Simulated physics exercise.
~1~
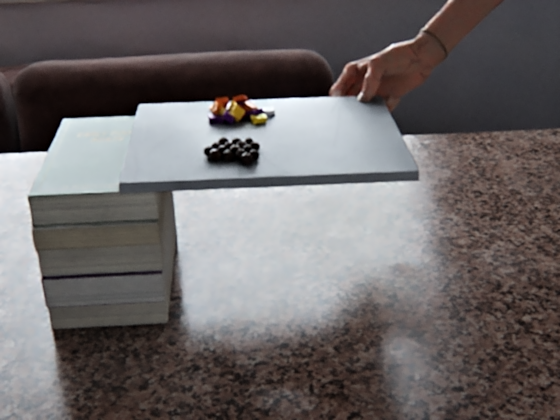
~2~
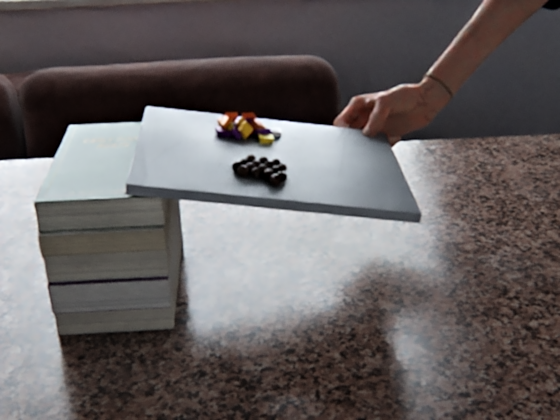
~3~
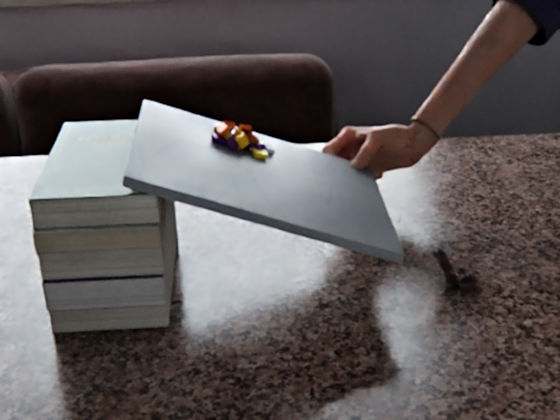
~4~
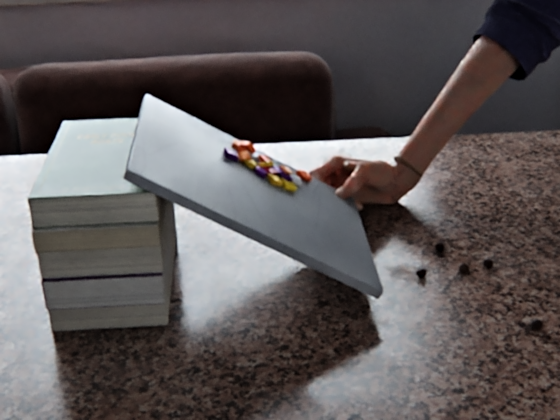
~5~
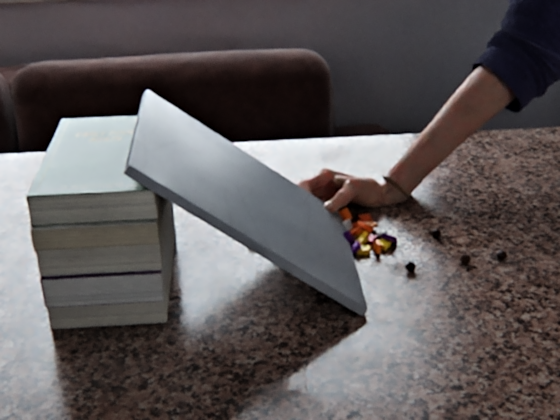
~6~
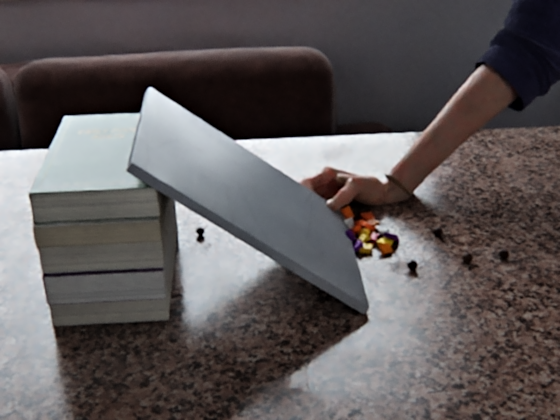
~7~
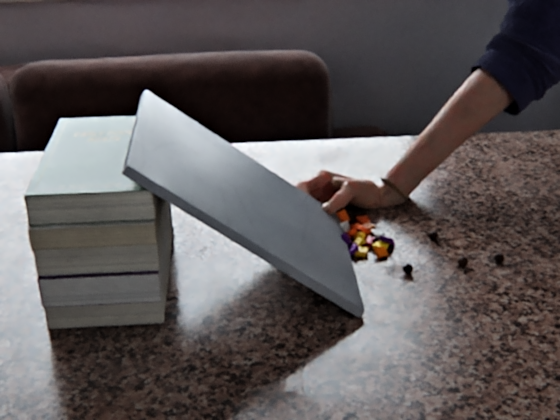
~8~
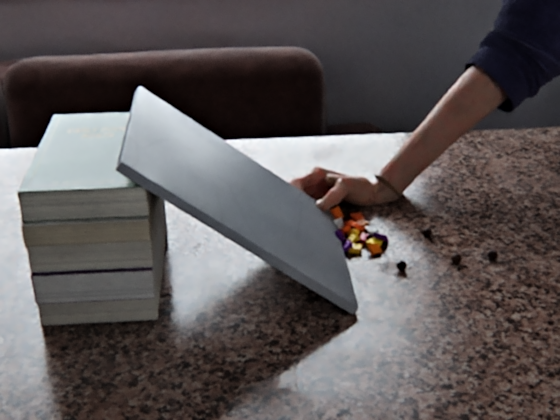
A hand lowered one end of a grey board propped on a stack of books, and the small dark balls in front rolled off across the counter first, before the colourful pieces behind slid down and stopped in a heap by its foot.
